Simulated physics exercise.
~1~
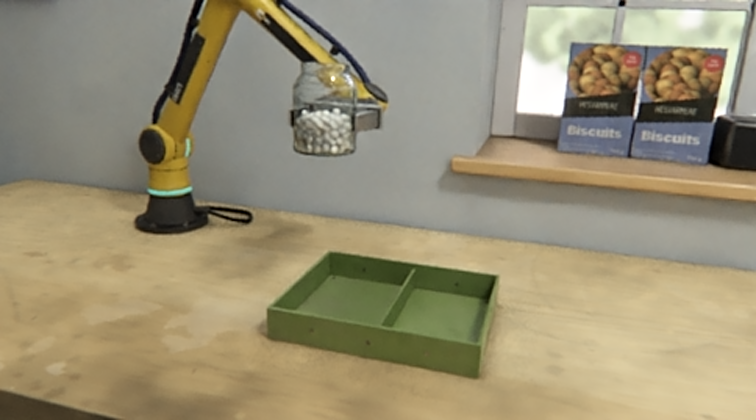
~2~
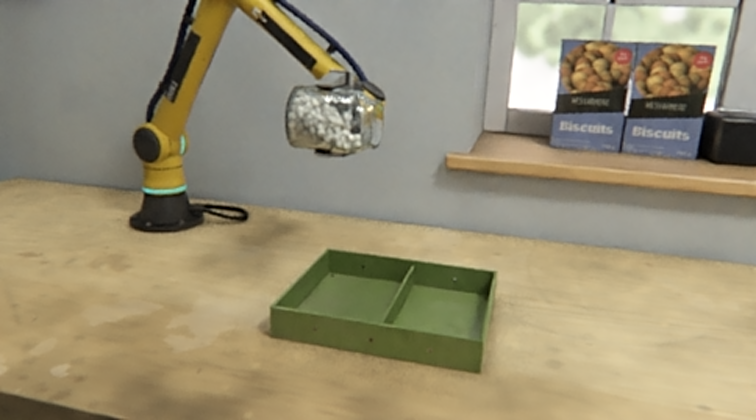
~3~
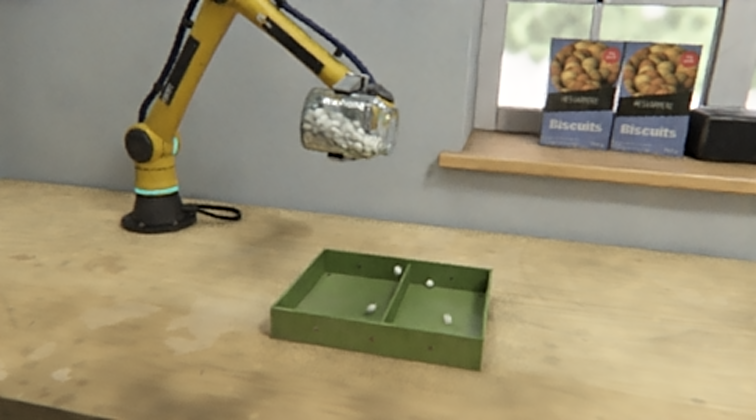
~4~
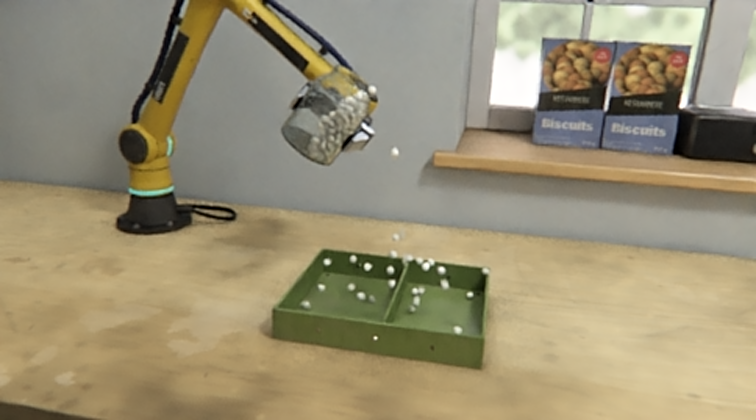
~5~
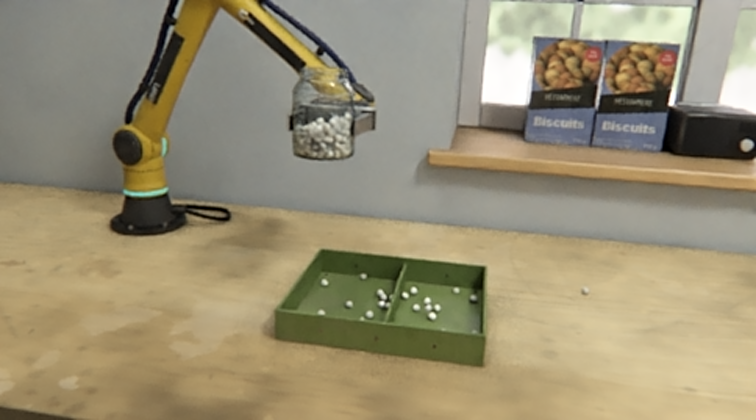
A yellow robot arm with a black base holds a clear jar of white beads above a pale wooden worktop, seen from the front and slightly above. Below the jar sits a green tray split in two by a cross wall, while two blue biscuit boxes stand on a windowsill at the right. The arm tips the jar onto its side, and a few beads drop into the tray. More beads spill and scatter across both compartments. The arm then turns the jar upright again, still holding most of the beads, with one stray bead lying on the worktop right of the tray.
